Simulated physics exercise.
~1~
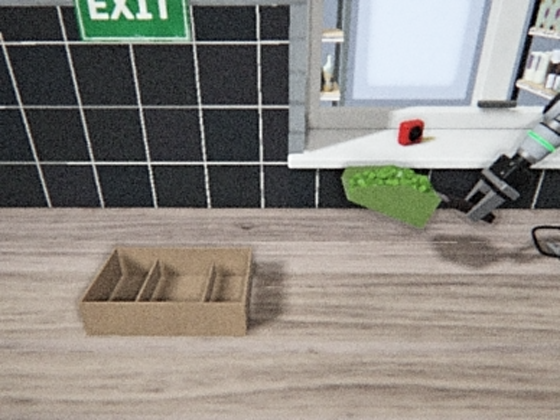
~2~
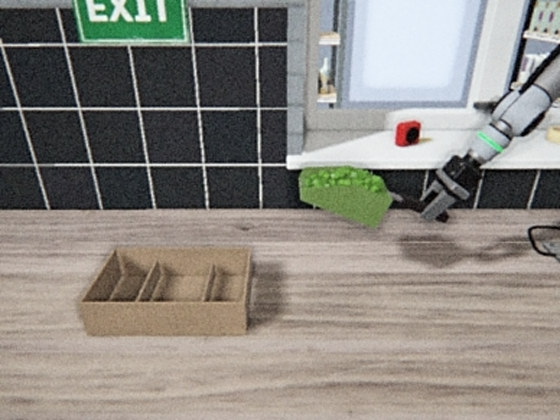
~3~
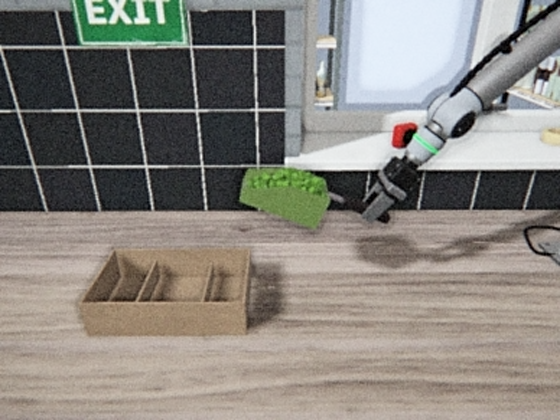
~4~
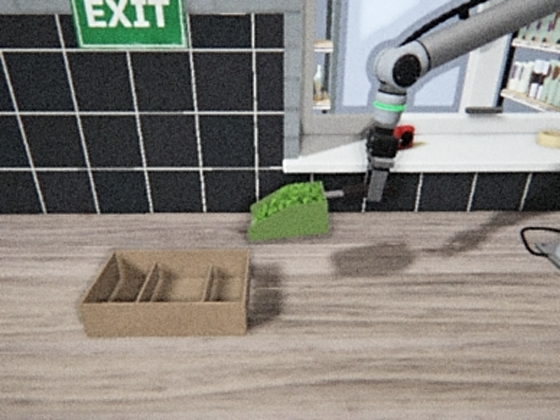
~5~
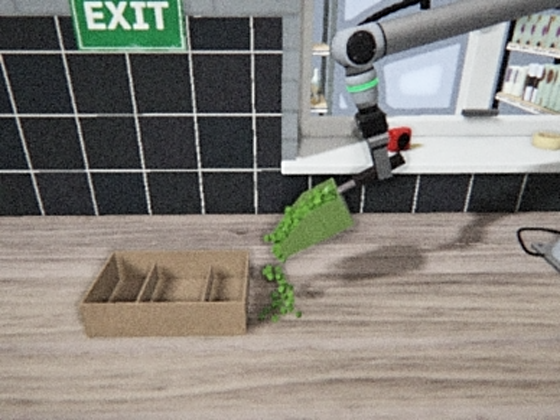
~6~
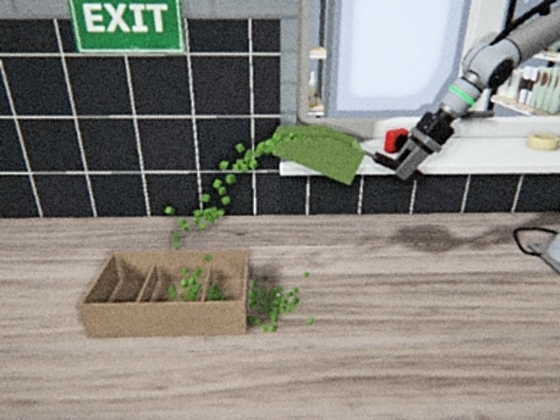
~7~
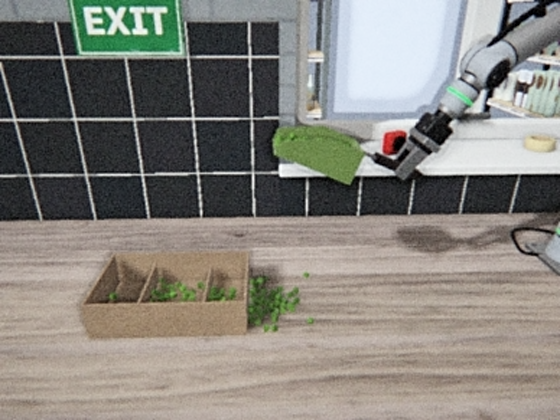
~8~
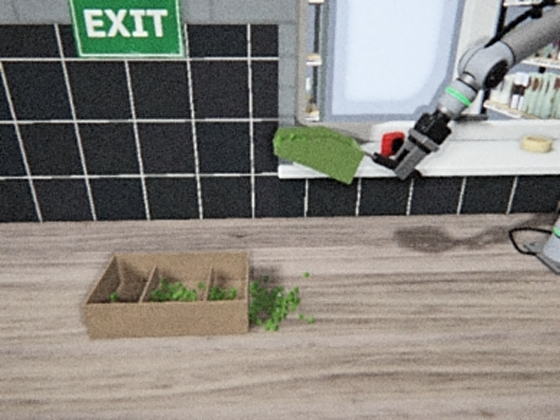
A grey robot arm reaches in from the right over a wood-grained table, seen from in front and slightly above, holding a green scoop heaped with small green pieces. Behind are black tiles, a green exit sign and a window ledge with a red object; a brown divided box sits at left. The arm carries the scoop left toward the box, then turns it, and pieces spill onto the table beside the box. It swings the scoop up and back, flinging more in an arc into the box. The arm stops, with many pieces still in the scoop, others in the box and some scattered beside it.
